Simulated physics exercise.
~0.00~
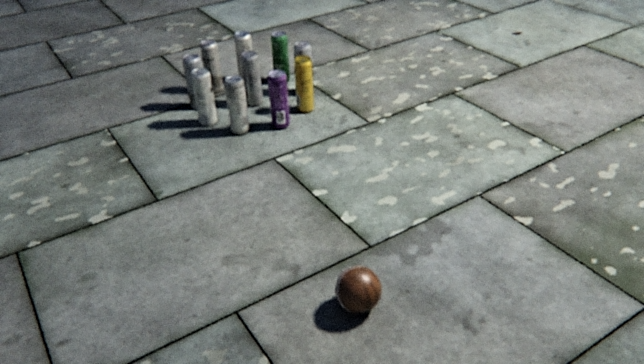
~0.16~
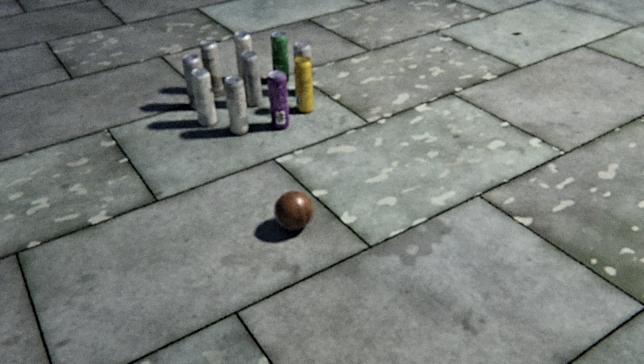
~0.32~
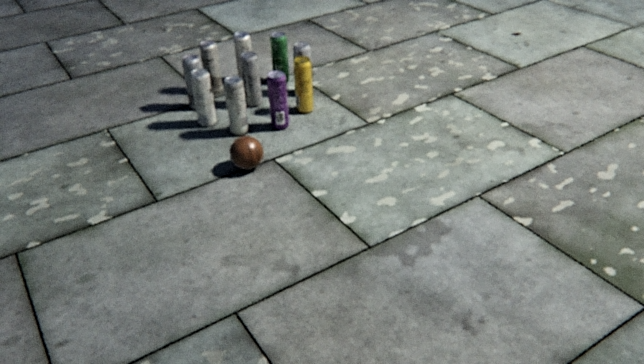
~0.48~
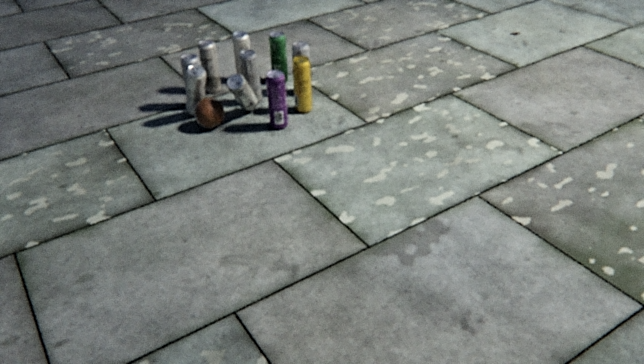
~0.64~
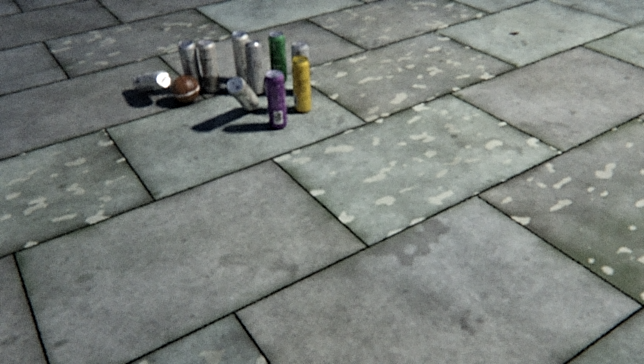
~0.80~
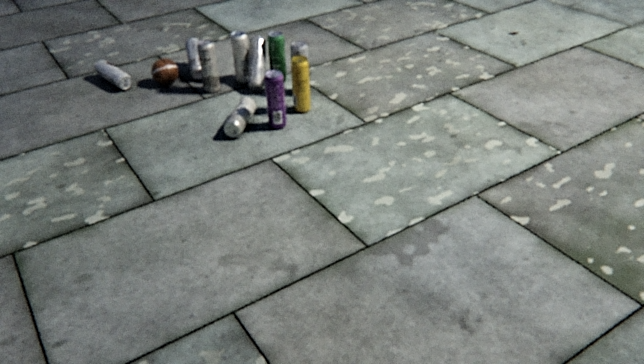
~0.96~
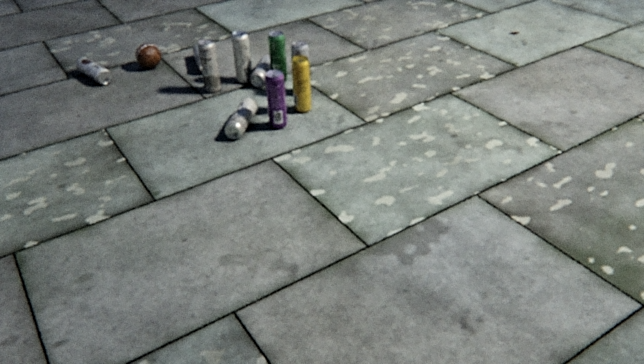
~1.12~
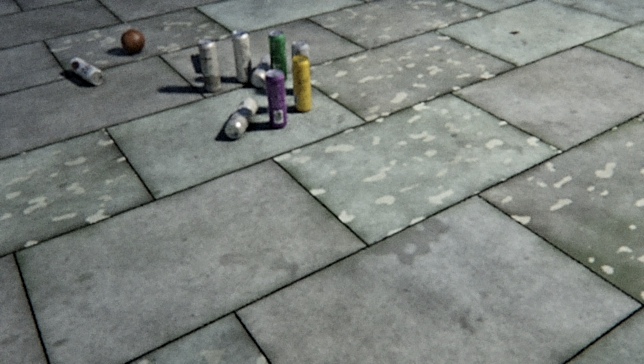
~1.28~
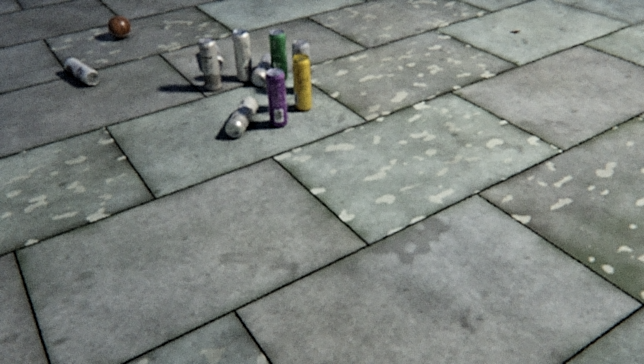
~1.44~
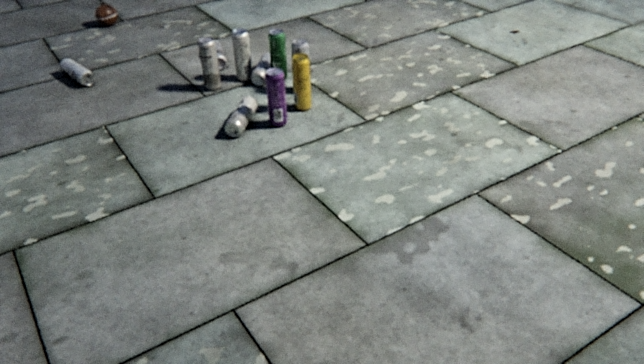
At first, a brown wooden ball rolls up and to the left across grey stone paving towards a tight cluster of upright tubes, most of them pale, with one purple, one yellow and one green. It strikes the near left side of the group, and two pale tubes tip. One is pushed off to the left and lands on its side, while the other drops beside the purple tube. As the ball pushes through, more pale tubes topple. The ball rolls on towards the upper left, leaving the green, yellow and purple tubes standing.
